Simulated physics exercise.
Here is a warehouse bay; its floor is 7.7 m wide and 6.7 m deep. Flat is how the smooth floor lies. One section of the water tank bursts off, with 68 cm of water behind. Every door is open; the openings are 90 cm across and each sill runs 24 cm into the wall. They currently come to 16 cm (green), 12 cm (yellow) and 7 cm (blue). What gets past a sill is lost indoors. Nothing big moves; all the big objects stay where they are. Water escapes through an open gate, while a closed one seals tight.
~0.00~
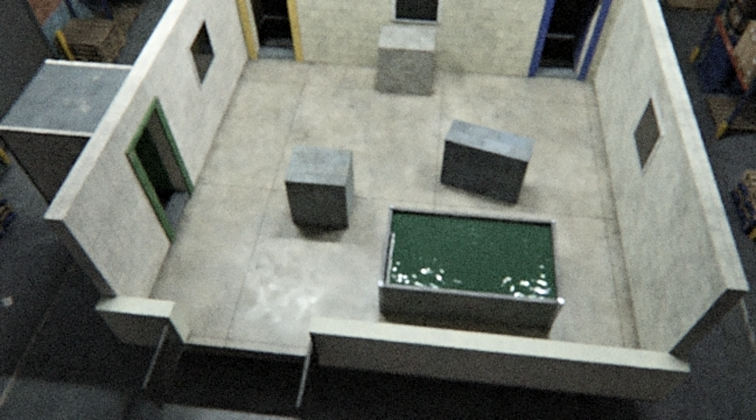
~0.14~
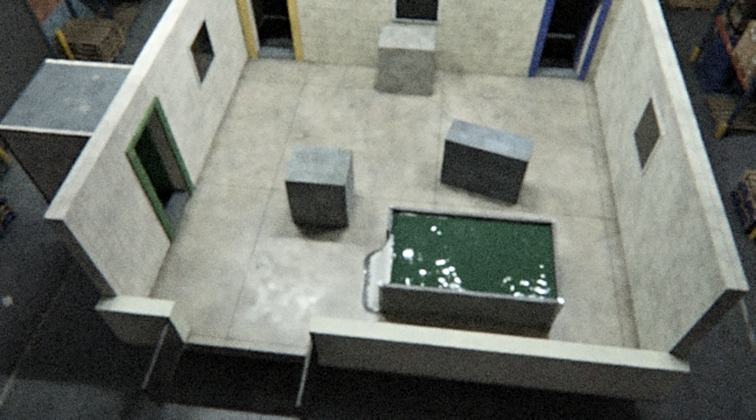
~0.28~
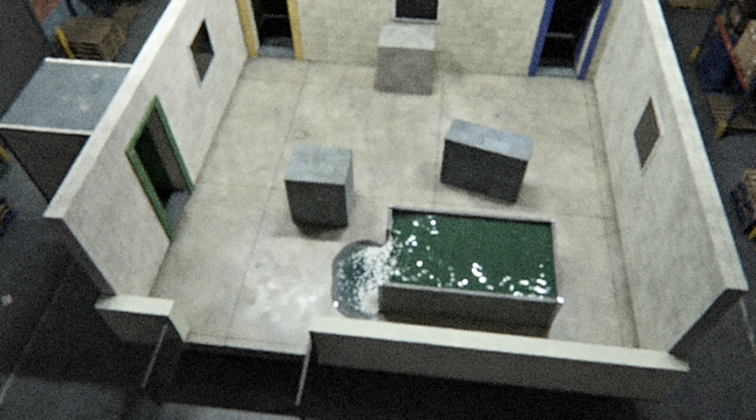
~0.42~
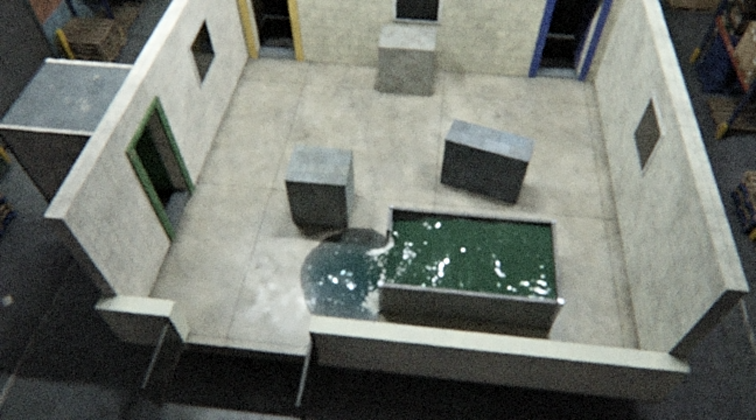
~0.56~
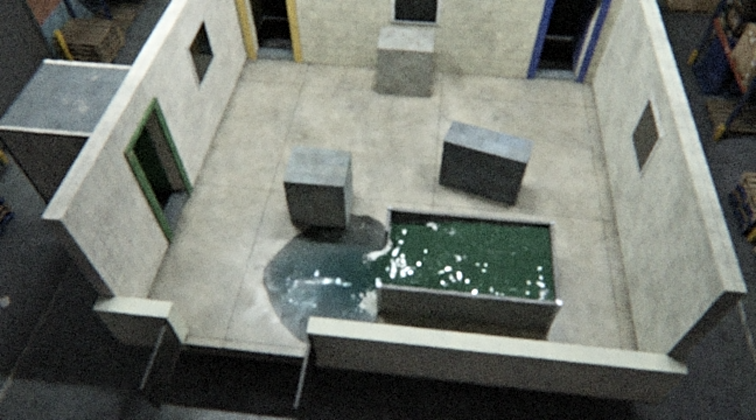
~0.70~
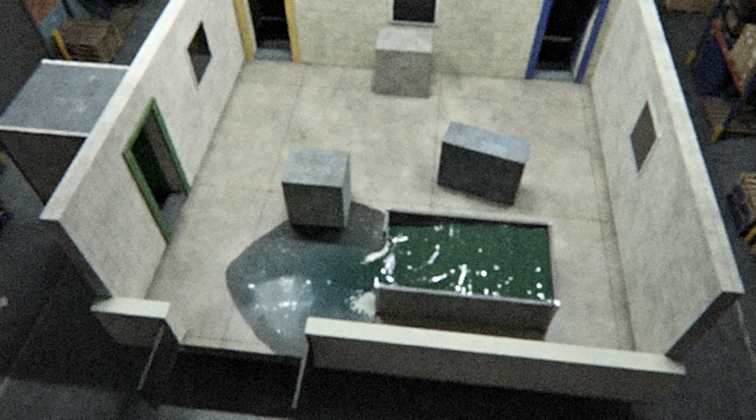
A roofless warehouse bay with pale walls and a smooth grey floor is seen from high above its front wall. Three grey blocks stand around a tank of dark green water at the lower right, with a green doorway at left and yellow and blue ones behind. Water bursts from the tank's left side, foaming and spreading leftward in a widening dark pool past the nearest block's base, while the view shifts very slightly.
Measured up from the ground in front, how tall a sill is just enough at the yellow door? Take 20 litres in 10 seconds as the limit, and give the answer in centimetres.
It needs to be about 9 cm tall.
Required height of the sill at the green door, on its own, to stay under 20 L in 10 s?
Green: 21 cm.
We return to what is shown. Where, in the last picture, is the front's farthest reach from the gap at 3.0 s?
(230, 95).
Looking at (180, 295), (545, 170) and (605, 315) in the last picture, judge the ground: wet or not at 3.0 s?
Point 1: Awash; point 2: Bone dry; point 3: Bone dry.
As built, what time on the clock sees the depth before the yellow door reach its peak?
The level tops out near 5.0 seconds.
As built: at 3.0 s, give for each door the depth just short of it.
Before green it's 24 cm, before yellow 0 cm, before blue 0 cm.
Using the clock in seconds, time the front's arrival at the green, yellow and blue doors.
Times: Green = 1.3 s, yellow = 4.0 s, blue = 9.0 s.
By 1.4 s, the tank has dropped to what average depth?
I'd put it at some 47 centimetres on average.
After 1.4 s water covers 20 % of the floor, deepest (36 cm) near (373, 287); it has not reached the yellow door.
After 3.0 s water covers 25 % of the floor, deepest (26 cm) near (135, 323); it has not reached the yellow door.
After 10.0 s water covers 55 % of the floor, deepest (9 cm) near (303, 79); 8 cm at the yellow door, 3 litres in over its 12 cm sill.
At the yellow door as built, the water arrived by 4.0 s and peaked near 15 cm at 5.2 s.
With a sill of 7.5 cm, 36 litres would have come in within the 10 s; with 10 cm, 12 litres. So under 20 litres takes about 9 cm.
